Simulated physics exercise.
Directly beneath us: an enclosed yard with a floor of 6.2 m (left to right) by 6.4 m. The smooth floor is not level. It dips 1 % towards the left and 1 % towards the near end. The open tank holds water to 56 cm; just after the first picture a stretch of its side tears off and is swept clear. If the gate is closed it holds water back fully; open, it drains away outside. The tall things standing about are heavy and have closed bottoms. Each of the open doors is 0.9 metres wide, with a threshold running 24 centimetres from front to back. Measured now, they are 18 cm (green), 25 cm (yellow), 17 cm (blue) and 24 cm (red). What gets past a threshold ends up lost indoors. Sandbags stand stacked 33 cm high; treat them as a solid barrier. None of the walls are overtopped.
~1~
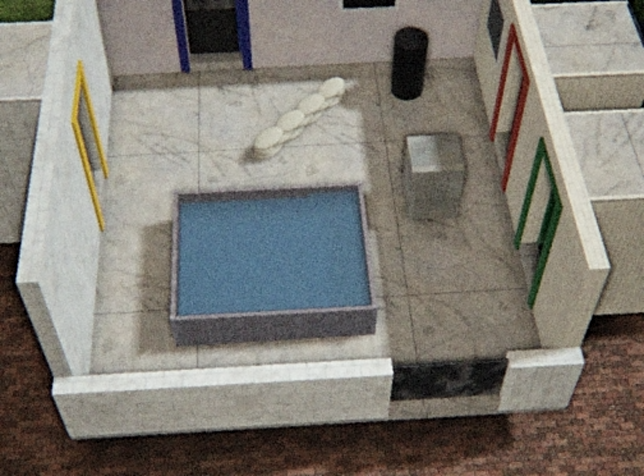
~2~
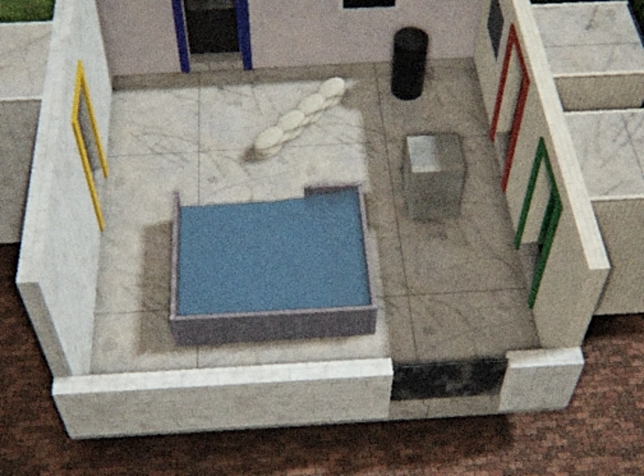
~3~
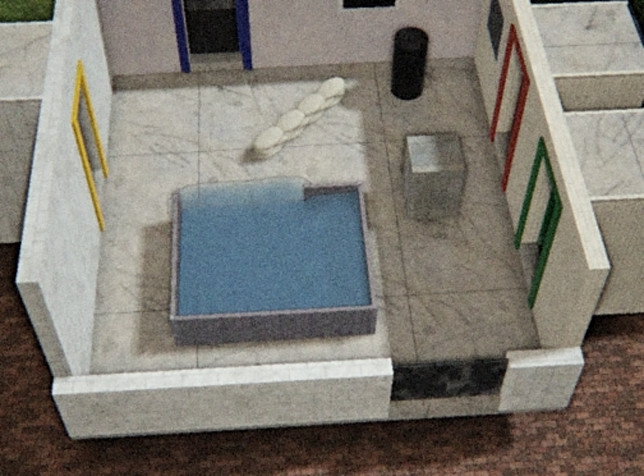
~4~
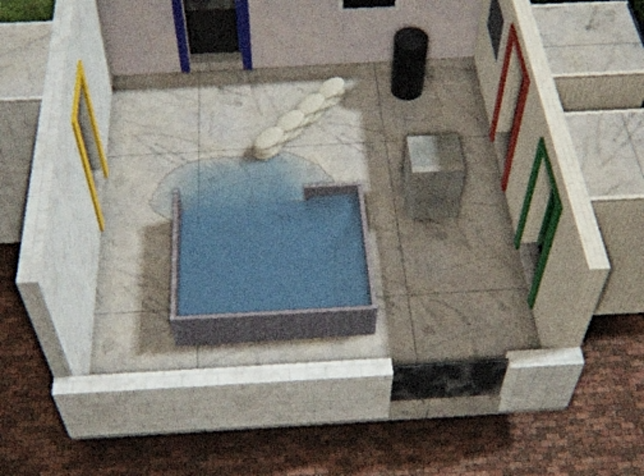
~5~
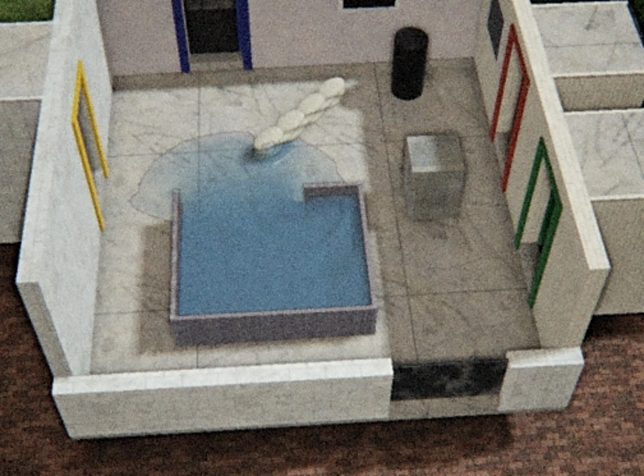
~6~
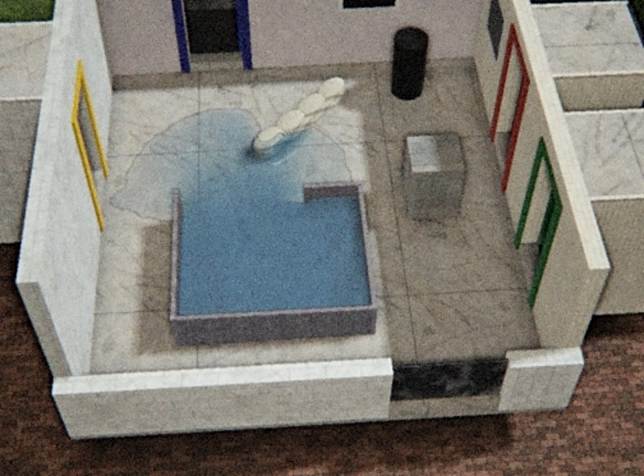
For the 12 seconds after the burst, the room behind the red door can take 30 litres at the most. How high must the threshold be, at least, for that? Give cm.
About 6.5 cm.
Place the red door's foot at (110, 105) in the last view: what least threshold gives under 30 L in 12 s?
Around 28 cm would do it.
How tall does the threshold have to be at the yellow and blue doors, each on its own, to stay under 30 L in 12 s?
About 11.0 cm at yellow and 21 cm at blue.
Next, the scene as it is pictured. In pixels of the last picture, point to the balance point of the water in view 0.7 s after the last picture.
I'd say around (260, 233).
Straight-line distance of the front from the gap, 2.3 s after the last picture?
Around 5.2 m out.
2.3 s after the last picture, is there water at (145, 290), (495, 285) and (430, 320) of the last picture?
Listed order - unwetted, unwetted, unwetted.
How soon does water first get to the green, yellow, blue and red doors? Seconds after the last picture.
Front arrival: Green 3.6 seconds, yellow 0.1 seconds, blue 0.3 seconds, red 2.2 seconds.
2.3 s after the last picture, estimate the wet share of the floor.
I'd say near 50 percent is wet.
Then, 0.7 s after the last picture water covers 30 % of the floor, deepest (36 cm) near (267, 166); it has not reached the red door.
Then, 2.3 s after the last picture water covers 50 % of the floor, deepest (34 cm) near (111, 117); 3 cm at the red door, 0 litres in over its 24 cm threshold.
Then, 11.3 s after the last picture water covers 95 % of the floor, deepest (18 cm) near (129, 408); 4 cm at the red door, 0 litres in over its 24 cm threshold.
At the red door as built, the water peaked near 12 cm, 5.3 s after the last picture.
Run again over the same 12 s with other heights there, 48 litres in over 5.5 cm, 19 litres over 7.5 cm. The limit of 30 litres is kept from about 6.5 cm up.
